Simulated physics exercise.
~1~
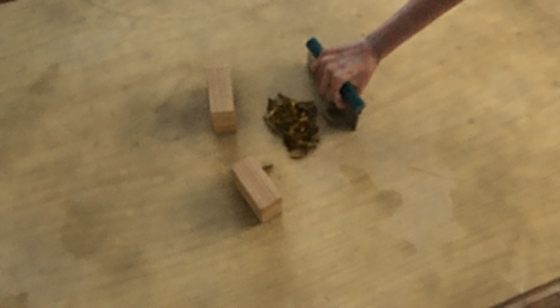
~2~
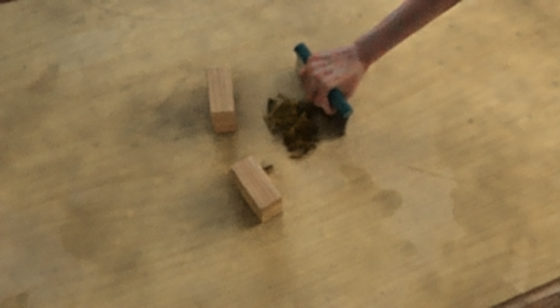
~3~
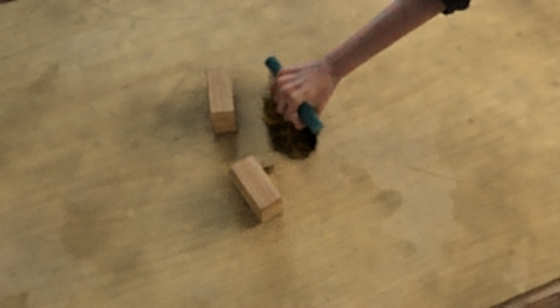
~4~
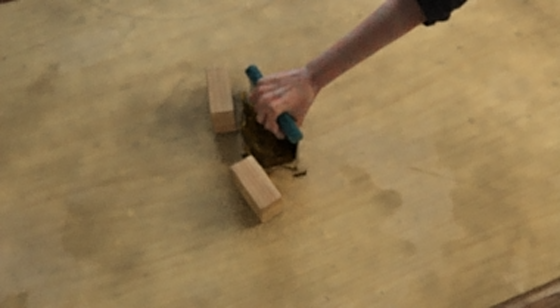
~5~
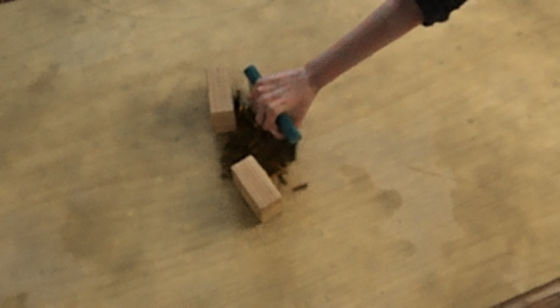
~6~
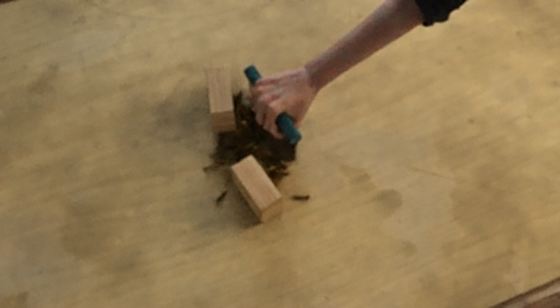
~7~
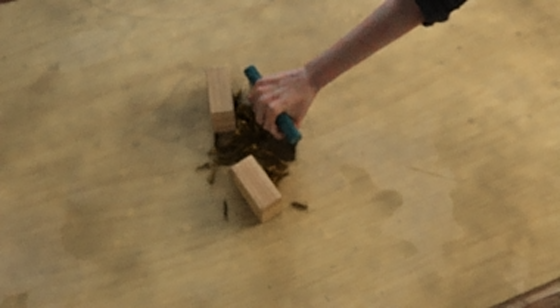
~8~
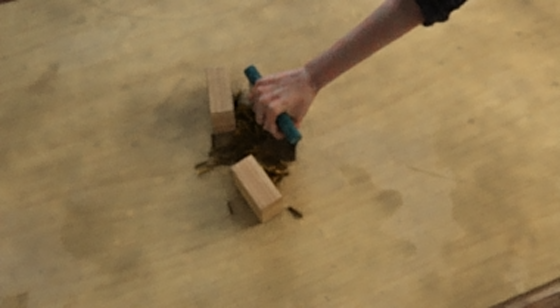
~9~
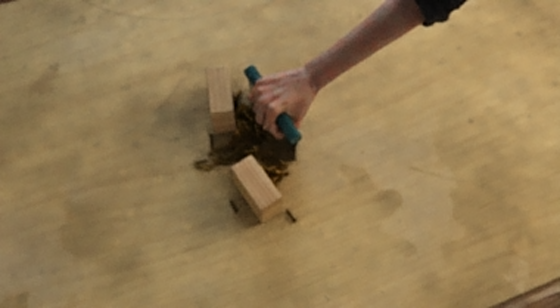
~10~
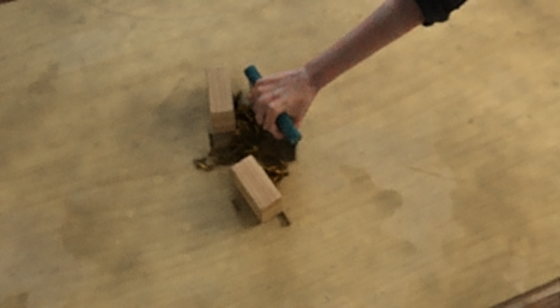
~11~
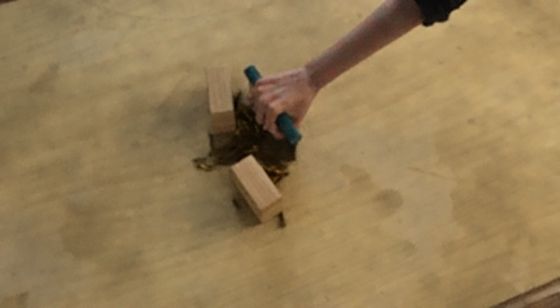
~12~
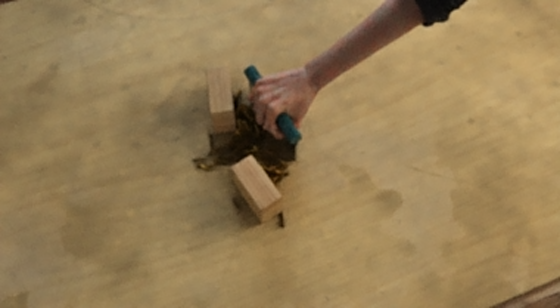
On a wooden tabletop, a hand pushing small brass-coloured pieces left with a scraper, some entering between two blocks, most staying behind.
